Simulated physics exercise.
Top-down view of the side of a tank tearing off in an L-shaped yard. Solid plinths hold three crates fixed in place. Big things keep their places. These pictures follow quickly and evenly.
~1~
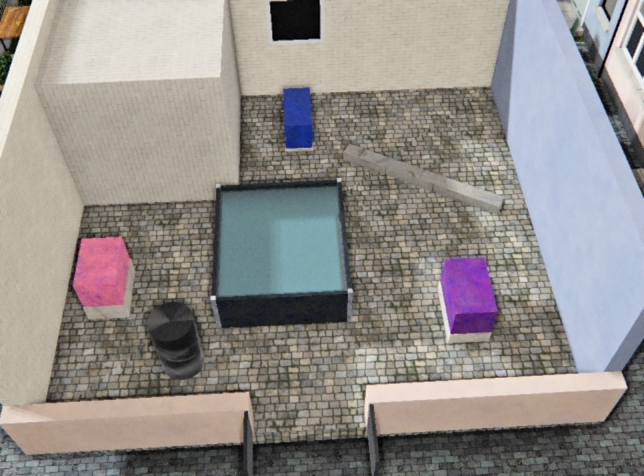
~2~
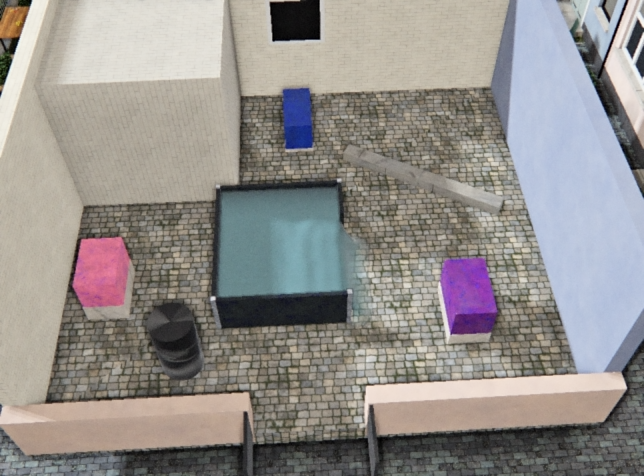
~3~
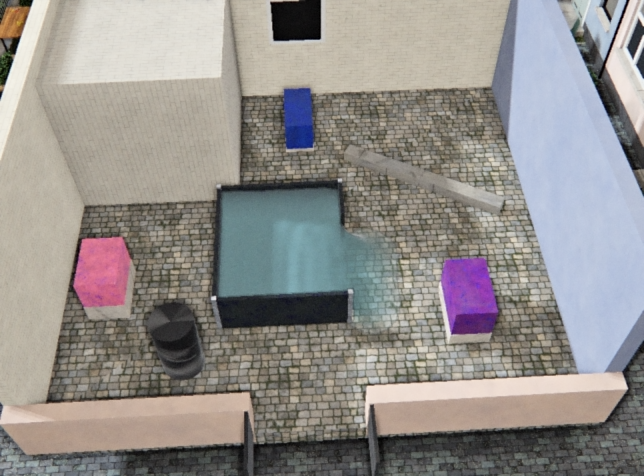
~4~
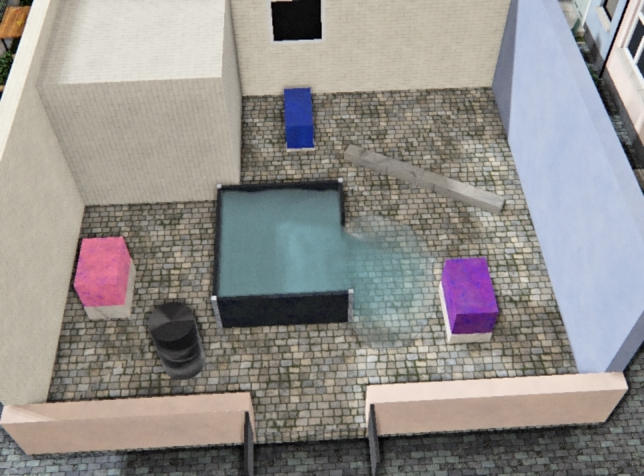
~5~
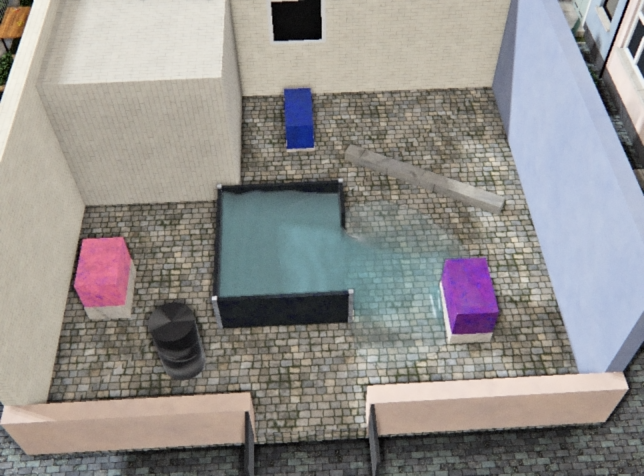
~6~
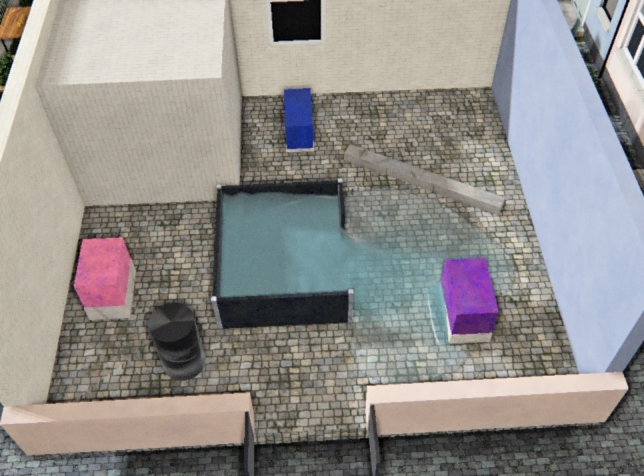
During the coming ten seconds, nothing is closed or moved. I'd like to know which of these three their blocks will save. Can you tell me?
Sure: The purple crate does get wet; the blue crate does get wet; the pink crate comes through dry.
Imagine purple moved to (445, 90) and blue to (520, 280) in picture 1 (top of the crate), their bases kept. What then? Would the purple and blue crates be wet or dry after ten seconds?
So the purple crate stays high and dry and the blue crate gets reached.
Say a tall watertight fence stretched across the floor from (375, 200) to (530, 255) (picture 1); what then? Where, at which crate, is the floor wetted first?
I'd go with the one in purple.
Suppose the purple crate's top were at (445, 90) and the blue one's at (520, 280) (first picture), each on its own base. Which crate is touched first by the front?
I'd say the crate marked blue comes first.
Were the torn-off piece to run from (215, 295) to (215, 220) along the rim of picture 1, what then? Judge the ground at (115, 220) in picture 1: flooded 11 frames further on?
Honestly, it looks soaked to me.
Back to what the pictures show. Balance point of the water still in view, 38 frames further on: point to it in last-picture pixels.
I'd point to (400, 261).
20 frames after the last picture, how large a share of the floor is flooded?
Close to 60 percent, by my reckoning.
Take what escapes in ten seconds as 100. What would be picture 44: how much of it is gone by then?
Something close to 45 percent by that point.
A moment on, water covers 25 % of the floor; the purple crate water round its plinth, the blue crate not reached, the pink crate not reached.
Next, water covers 35 % of the floor; the purple crate water round its plinth, the blue crate not reached, the pink crate not reached.
Then, water covers 60 % of the floor; the purple crate water round its plinth, the blue crate not reached, the pink crate not reached.
Later, water covers 85 % of the floor; the purple crate water round its plinth, the blue crate water round its plinth, the pink crate water round its plinth.
In the end, water covers 95 % of the floor; the purple crate was topped, the blue crate was topped, the pink crate stayed above the water.
